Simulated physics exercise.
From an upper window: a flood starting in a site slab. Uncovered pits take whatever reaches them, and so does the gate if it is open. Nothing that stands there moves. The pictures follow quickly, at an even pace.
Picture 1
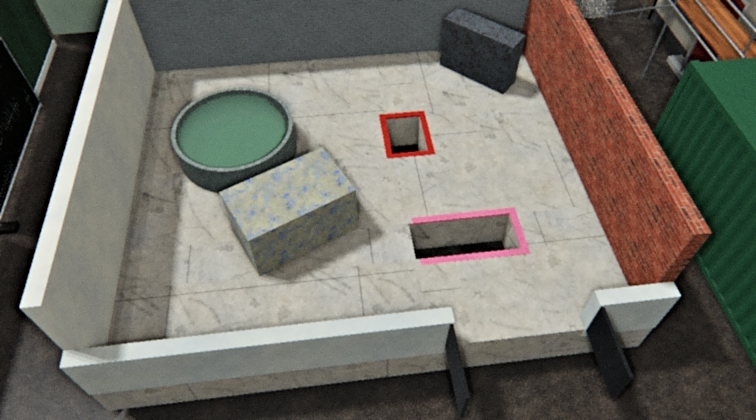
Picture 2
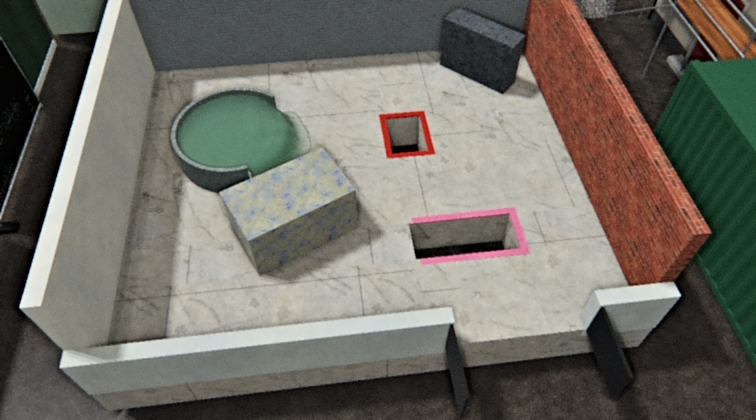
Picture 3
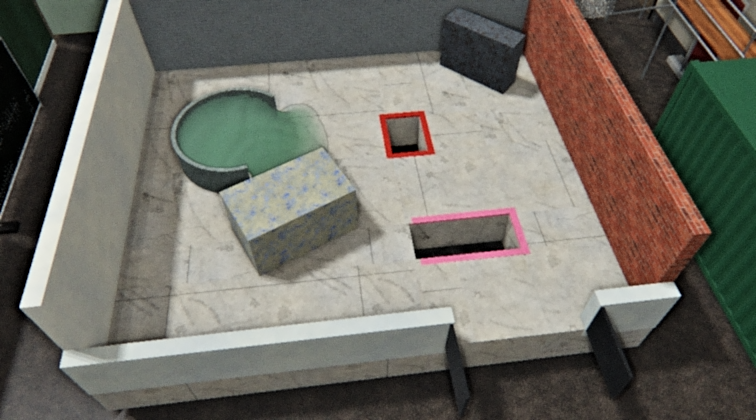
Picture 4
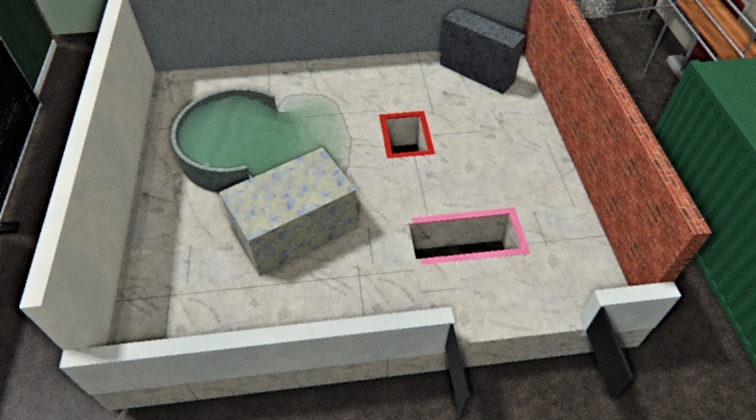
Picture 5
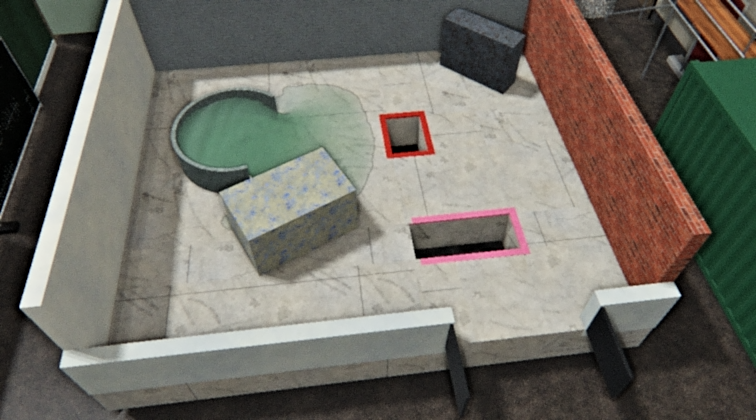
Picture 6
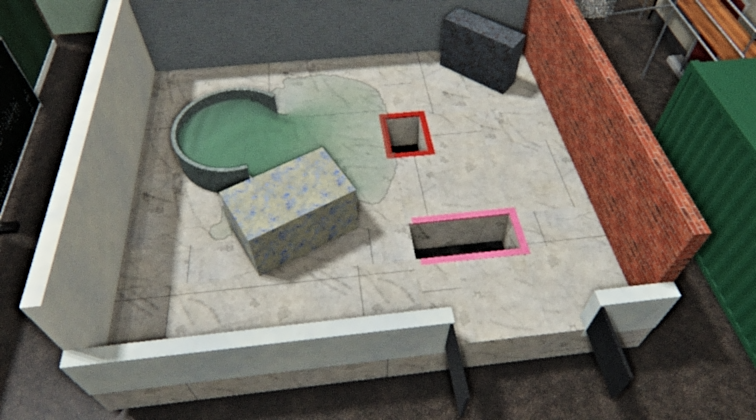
Green water pours from a gap in the round pool and spreads rightward across the slab.
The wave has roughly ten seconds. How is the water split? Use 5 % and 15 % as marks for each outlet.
One by one: The gate takes under 5 %; the red pit takes over 15 %; the pink pit takes from 5 to 15 %.
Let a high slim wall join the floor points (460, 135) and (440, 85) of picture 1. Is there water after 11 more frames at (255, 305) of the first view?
There: Not flooded.
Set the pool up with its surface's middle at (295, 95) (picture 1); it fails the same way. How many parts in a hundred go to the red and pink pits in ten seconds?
Roughly, in per cent: Red 35, pink 15.
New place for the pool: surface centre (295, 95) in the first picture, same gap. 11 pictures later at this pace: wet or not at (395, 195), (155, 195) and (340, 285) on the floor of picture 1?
One after the other: Under water, no water, clear.
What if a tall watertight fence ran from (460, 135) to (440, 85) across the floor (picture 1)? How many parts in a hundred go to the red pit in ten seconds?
In per cent: Red 35.
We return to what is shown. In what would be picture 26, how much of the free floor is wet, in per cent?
Near 50 in a hundred.
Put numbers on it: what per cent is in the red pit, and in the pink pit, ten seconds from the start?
Roughly 32 per cent, then 10 per cent.
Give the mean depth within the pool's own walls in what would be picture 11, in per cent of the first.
Near 48 in a hundred.
A moment on, water covers 30 % of the floor; the gate 0 %, the red pit 4 %, the pink pit 0 %.
Next, water covers 40 % of the floor; the gate 0 %, the red pit 14 %, the pink pit 1 %.
Then, water covers 50 % of the floor; the gate 0 %, the red pit 23 %, the pink pit 4 %.
Later, water covers 60 % of the floor; the gate 0 %, the red pit 29 %, the pink pit 6 %.
In the end, water covers 70 % of the floor; the gate 2 %, the red pit 33 %, the pink pit 10 %.
